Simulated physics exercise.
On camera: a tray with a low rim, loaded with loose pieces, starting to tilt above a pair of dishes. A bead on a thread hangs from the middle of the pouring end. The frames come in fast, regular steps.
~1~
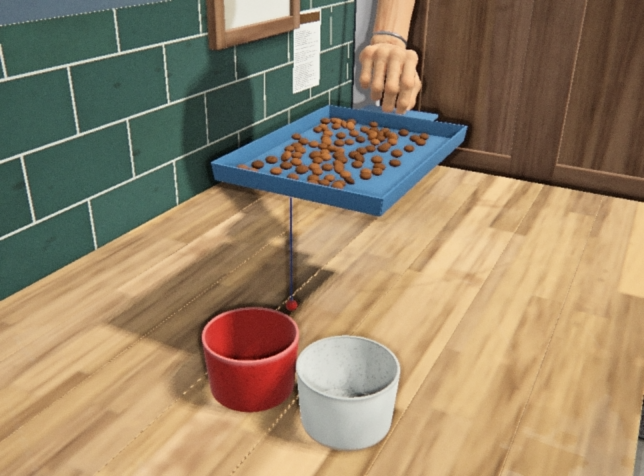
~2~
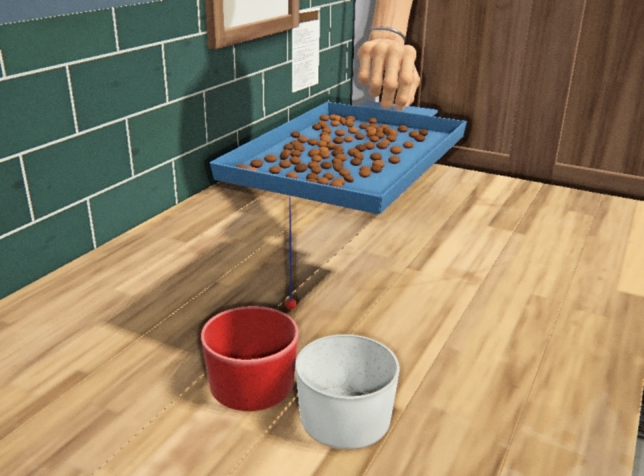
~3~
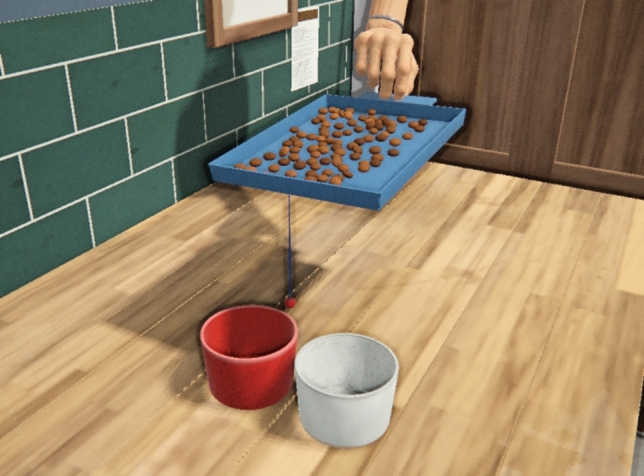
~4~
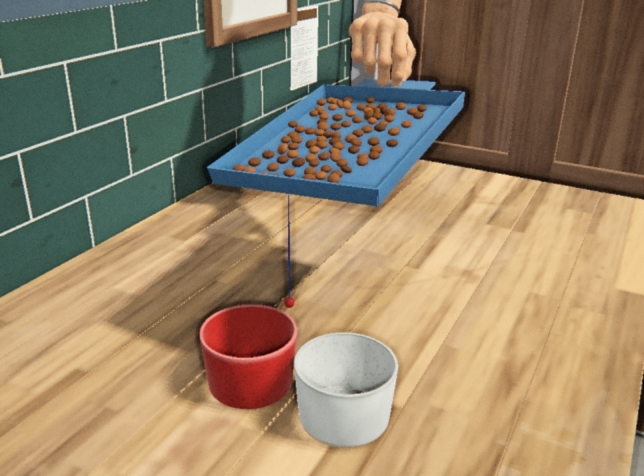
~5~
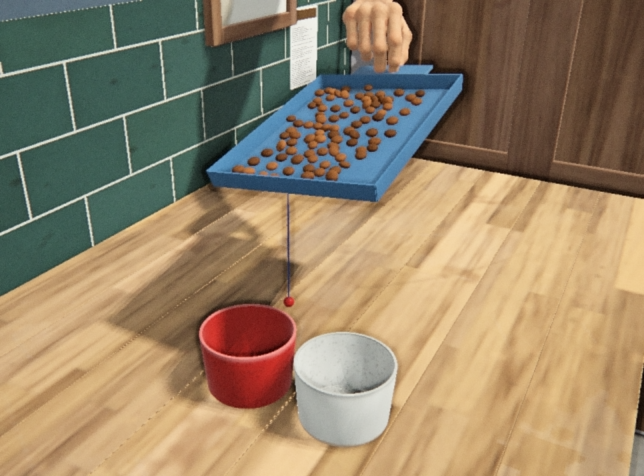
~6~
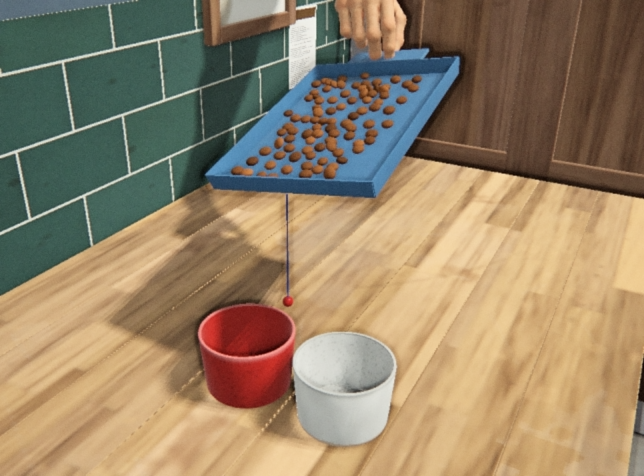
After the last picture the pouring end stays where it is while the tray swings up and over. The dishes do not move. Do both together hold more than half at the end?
The two hold under half of the load.
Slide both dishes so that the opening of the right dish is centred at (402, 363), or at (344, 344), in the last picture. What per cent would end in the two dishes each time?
Near 0 % and 40 %.
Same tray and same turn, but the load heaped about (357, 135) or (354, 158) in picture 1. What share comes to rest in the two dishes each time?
Roughly 10 per cent, and 20 per cent.
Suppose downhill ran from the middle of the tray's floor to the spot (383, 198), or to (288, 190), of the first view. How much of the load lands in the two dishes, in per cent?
In turn 30 and 60 in a hundred.
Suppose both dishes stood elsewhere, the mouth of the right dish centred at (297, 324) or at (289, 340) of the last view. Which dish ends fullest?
One: Left. Two: The left-hand dish.
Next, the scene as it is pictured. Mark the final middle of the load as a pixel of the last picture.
Around (202, 345).
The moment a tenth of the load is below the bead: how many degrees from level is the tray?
Near 80 degrees.
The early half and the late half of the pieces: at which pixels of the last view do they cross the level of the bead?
Early half (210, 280), late half (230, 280).
Shortly afterwards, tray tipped steeply; all but a few on the tray; only a few in the air.
Next, tray tipped past a quarter turn; near a quarter on the tray; a little in the left dish; near half outside both; near a quarter in the air.
Some moments later, tray tipped past a quarter turn; a little in the left dish; all but a few outside both.
In the end, tray tipped past a quarter turn; none at all in the right dish; a little in the left dish; all but a few outside both.
